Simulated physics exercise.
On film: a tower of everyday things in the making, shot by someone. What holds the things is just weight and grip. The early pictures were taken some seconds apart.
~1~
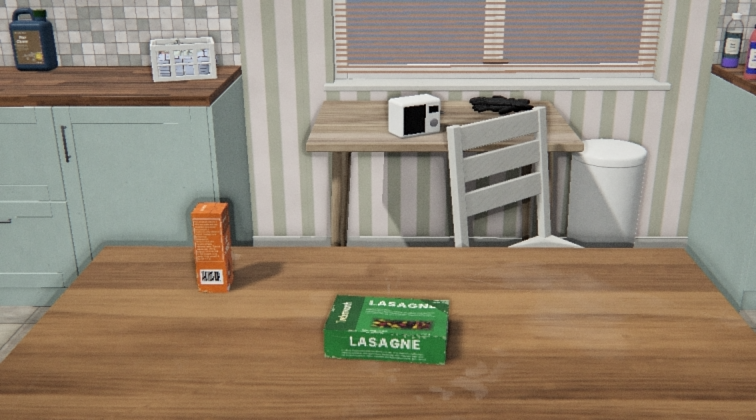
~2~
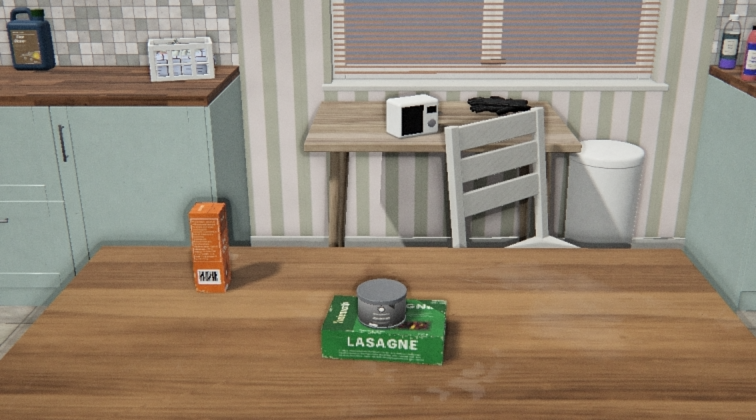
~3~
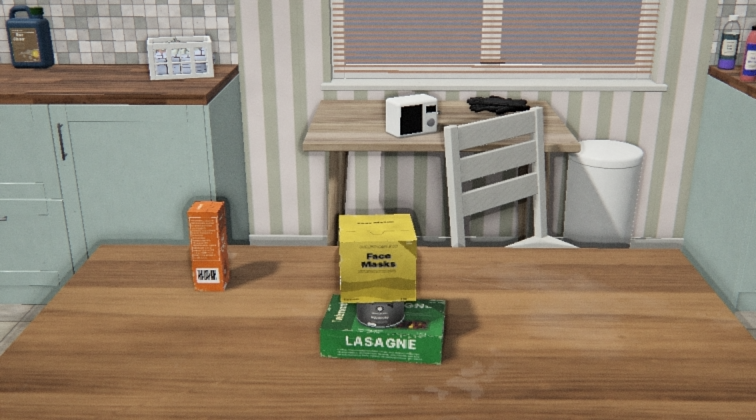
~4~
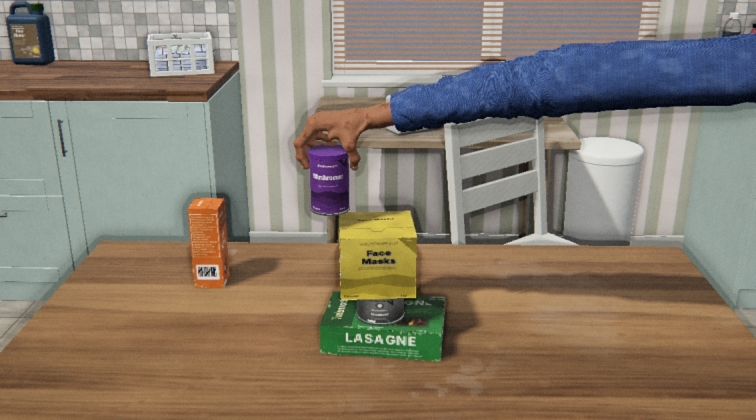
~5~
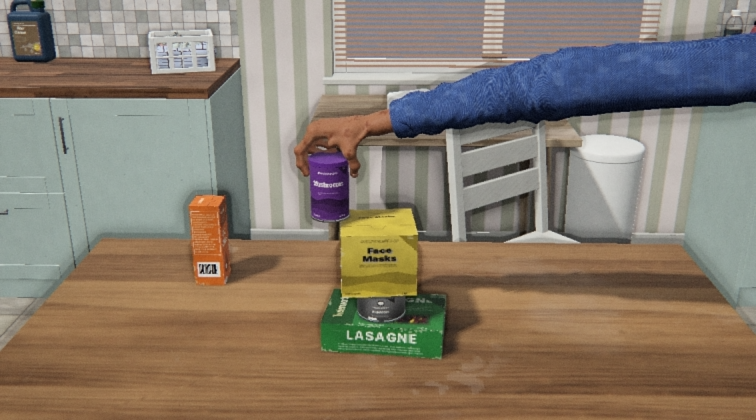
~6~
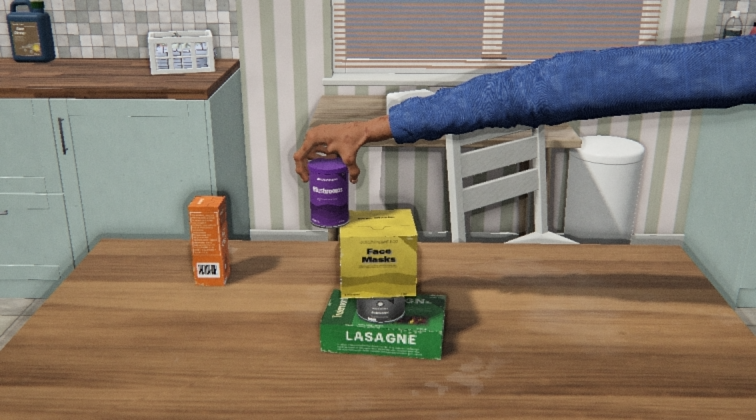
In a kitchen with striped wallpaper, seen from across a wooden table, a white chair stands before a small desk under a blinded window. An orange carton stands at left, and a green lasagne packet lies near the centre, where a grey can and then a yellow face-masks box appear stacked on it. A blue-sleeved arm from the right lowers a purple tin slightly onto the box's left edge, still gripping it.
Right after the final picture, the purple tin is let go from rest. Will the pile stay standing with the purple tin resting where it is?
No - doesn't stay standing.
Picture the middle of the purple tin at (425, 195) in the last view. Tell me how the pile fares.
Result: Pile toppled.
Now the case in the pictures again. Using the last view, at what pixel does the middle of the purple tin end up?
It ends up close to (298, 298).
Then, 0.30 s on from there, purple tin now fallen.
Then, 0.40 s on from there, things are still on the move.
Then, 0.60 s on from there, as before.
In the end, fallen, purple tin; the other 4 unmoved. At the end, from the last picture's camera, purple tin near (298, 298). The pile gives way.
